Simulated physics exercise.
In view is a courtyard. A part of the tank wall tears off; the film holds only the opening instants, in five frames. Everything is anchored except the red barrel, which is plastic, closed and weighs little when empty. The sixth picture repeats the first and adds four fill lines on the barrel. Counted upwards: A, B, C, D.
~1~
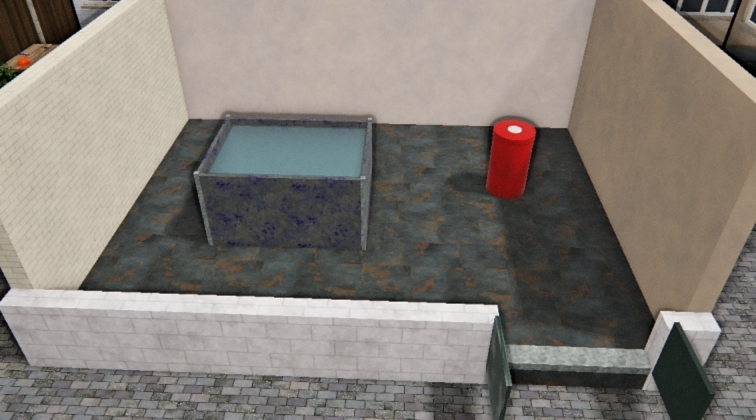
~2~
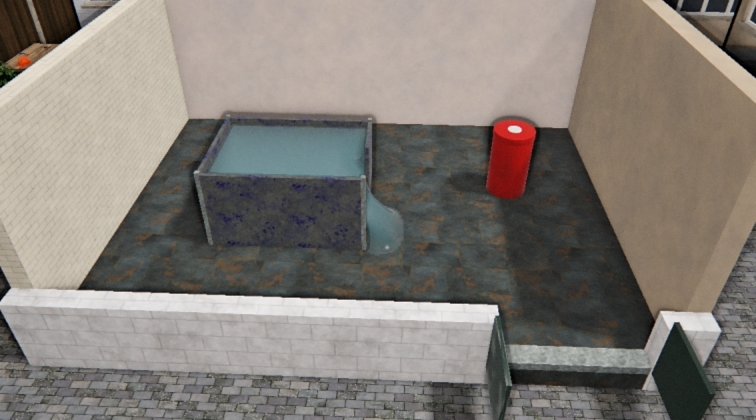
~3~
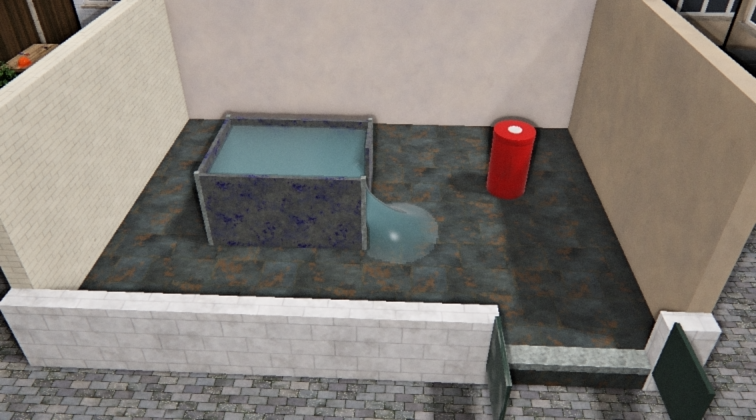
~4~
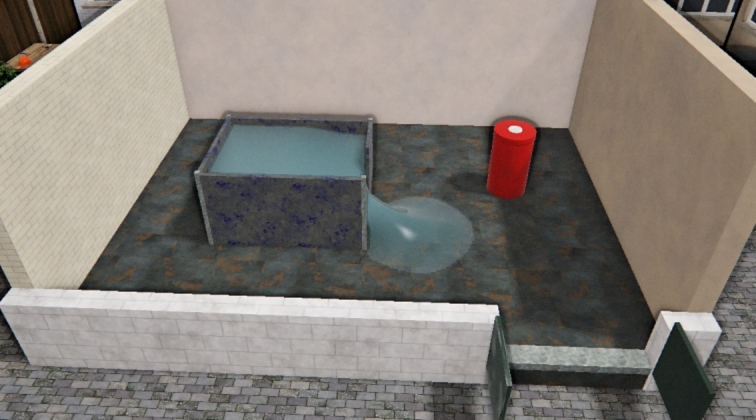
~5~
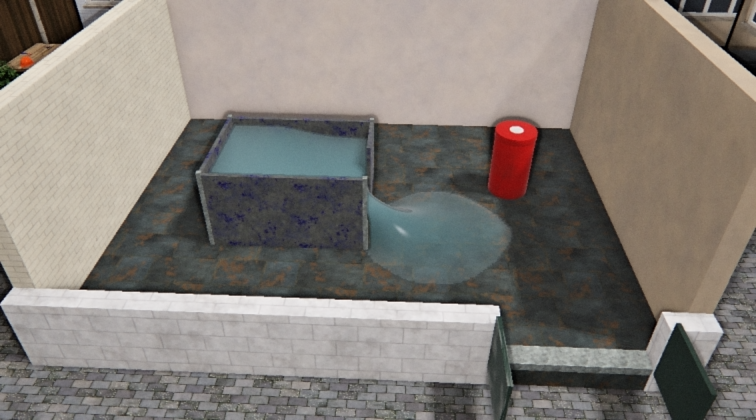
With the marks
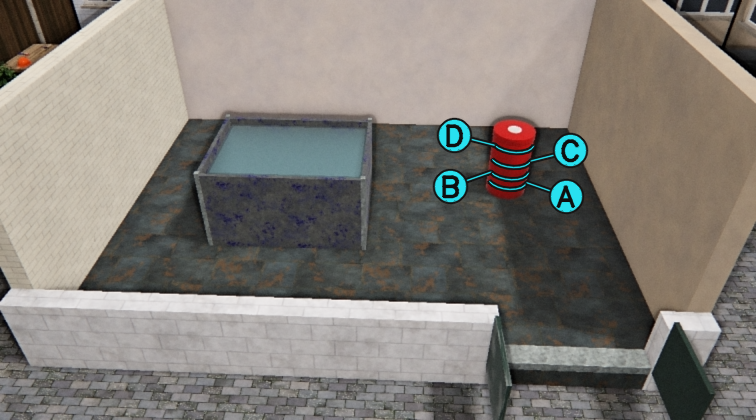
A full tank in a courtyard releases water from its right side, spreading across the floor.
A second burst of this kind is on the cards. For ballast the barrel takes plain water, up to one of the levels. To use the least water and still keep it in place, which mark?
The answer is mark B.
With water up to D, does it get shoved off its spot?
No, not at all.
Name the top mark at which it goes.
Here it is mark A.
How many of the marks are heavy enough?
Three of the four.
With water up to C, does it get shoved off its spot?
No, not at all.
On the marked copy, A at (509, 189); B at (511, 179); C at (513, 167); D at (516, 152); from the bottom up A, B, C, D.
For mark A, it is pushed about its own width away.
For mark B, it does not move.
For mark C, it does not move.
For mark D, it does not move.
